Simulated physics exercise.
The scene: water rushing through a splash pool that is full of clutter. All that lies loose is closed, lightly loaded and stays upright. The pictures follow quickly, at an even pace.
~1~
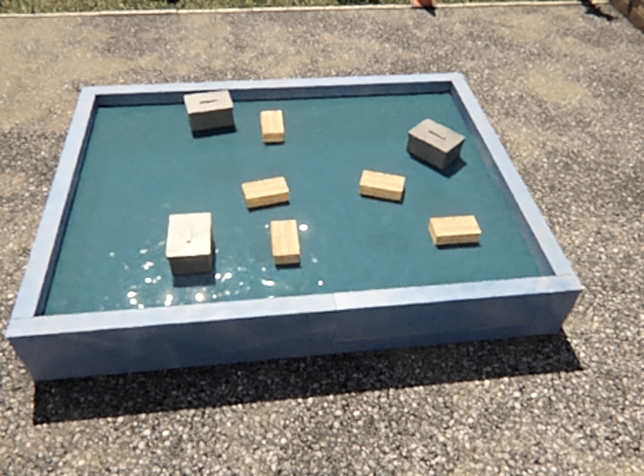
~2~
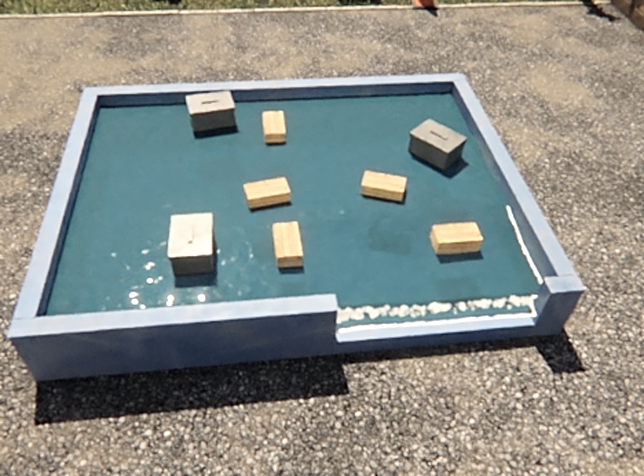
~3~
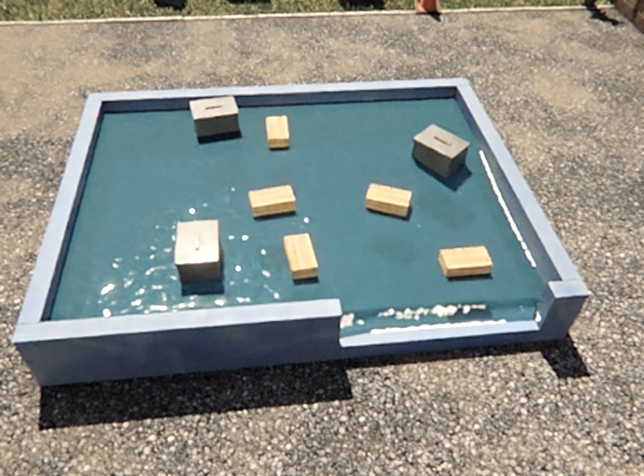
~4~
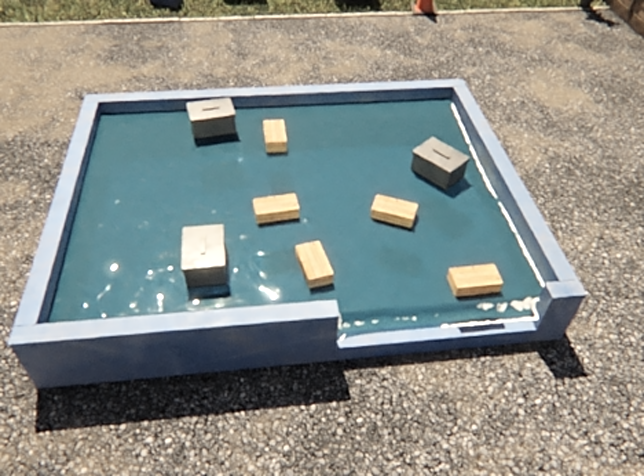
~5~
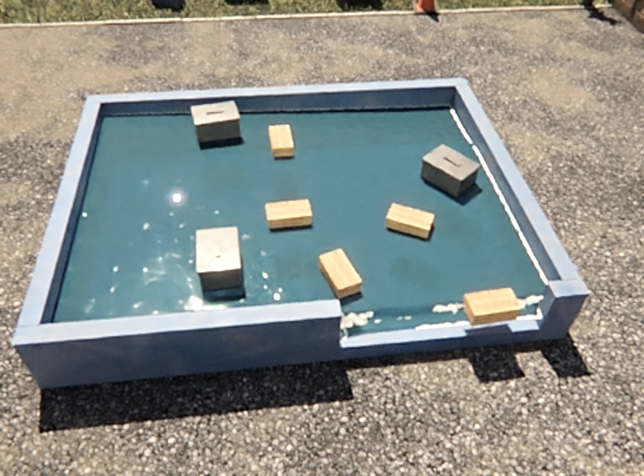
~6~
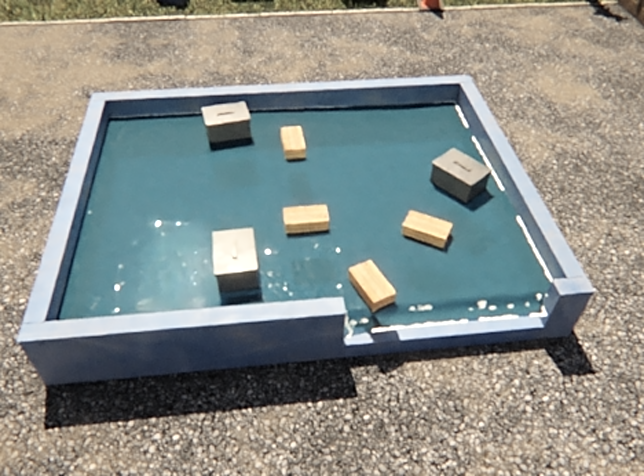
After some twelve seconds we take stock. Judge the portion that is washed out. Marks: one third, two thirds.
It is at least two thirds.
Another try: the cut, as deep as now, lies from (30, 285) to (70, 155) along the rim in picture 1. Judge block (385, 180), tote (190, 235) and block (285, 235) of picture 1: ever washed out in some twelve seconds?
In that order: Kept in, out, carried outside.
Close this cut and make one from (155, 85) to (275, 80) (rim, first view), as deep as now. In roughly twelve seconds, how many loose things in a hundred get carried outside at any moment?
Roughly 40 per cent.
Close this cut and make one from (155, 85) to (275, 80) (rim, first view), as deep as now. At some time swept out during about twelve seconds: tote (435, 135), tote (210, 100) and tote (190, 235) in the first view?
In turn: Still in, carried outside, kept in.
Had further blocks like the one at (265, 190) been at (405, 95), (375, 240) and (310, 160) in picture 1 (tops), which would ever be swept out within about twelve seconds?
In turn: Still in, through, gone.
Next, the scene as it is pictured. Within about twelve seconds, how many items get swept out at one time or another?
I count 6.
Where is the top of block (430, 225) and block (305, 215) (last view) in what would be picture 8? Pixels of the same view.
Near (449, 249) and (330, 225).
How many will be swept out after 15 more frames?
I count 5.
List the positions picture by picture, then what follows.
In the first frame, a block at (285, 237), afloat; a block at (383, 181), afloat; 0 of 8 have shifted.
In the second frame, a block at (287, 239), afloat; a block at (384, 181), afloat; 0 of 8 have shifted.
In the third frame, a block at (300, 252) floats, close to its start; a block at (389, 195) floats, close to its start; 3 of 8 have shifted.
In the fourth frame, a block at (314, 260) floats, close to its start; a block at (395, 207), afloat, close to its start; 6 of 8 have shifted.
In the fifth frame, a block at (340, 269) floats, a stride from its start; a block at (410, 216), afloat, a stride from its start; 7 of 8 have shifted.
In the sixth frame, a block at (372, 281), afloat, a stride from its start; a block at (428, 225) floats, a stride from its start; 8 of 8 have shifted.
A moment on, 2 of 8 are out; 6 afloat.
Next, 3 of 8 are out; 5 afloat.
Later, 5 of 8 are out; 3 afloat.
In the end, 6 of 8 are out; 2 afloat.
